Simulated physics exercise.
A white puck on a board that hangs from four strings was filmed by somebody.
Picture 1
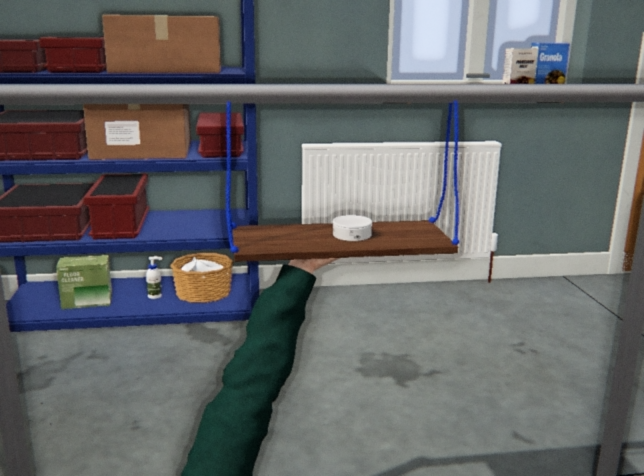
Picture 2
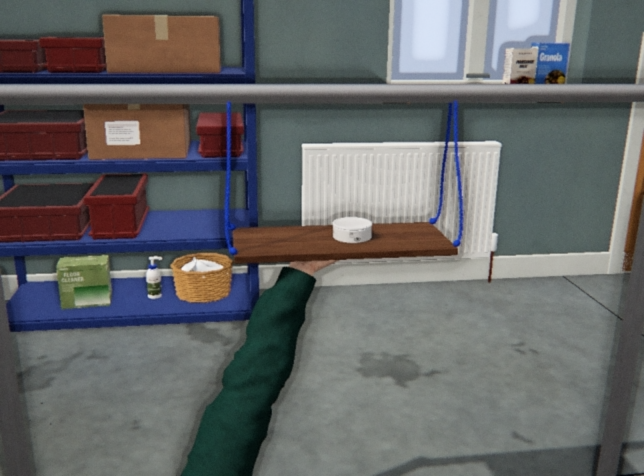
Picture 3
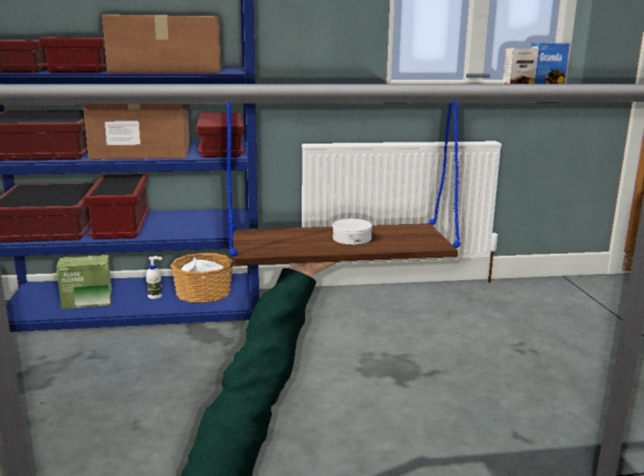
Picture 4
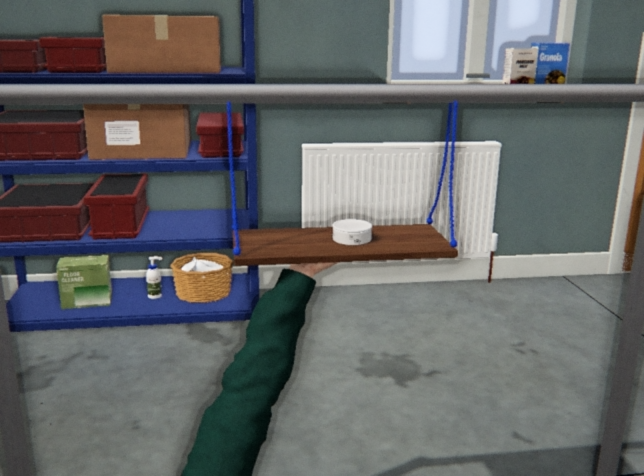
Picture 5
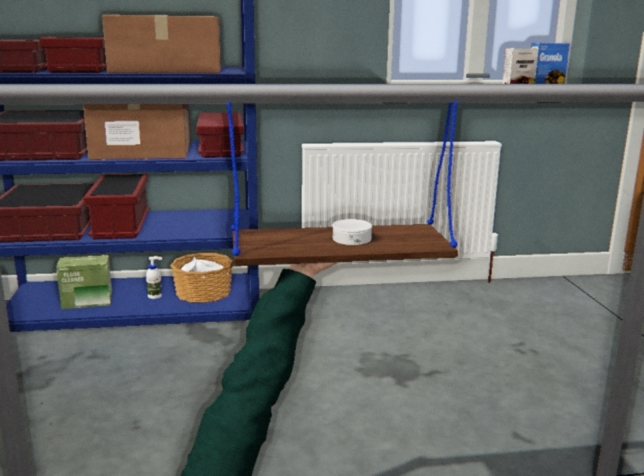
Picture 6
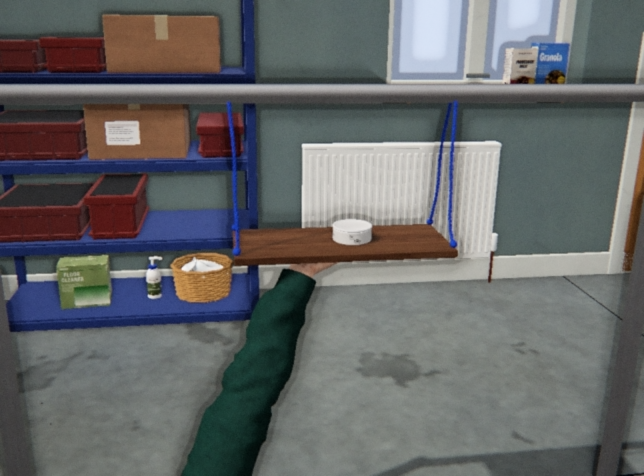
A hand in a long green sleeve stayed under a brown board hanging from blue strings, with a white puck resting on top, and the board shifted only very slightly.
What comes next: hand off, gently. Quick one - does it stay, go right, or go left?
Chances are it never leaves its perch.
Then, 0.30 s on from there, board level; puck on the board near (352, 234).
In the end, board level; puck on the board near (352, 235). The white puck stays on the board.
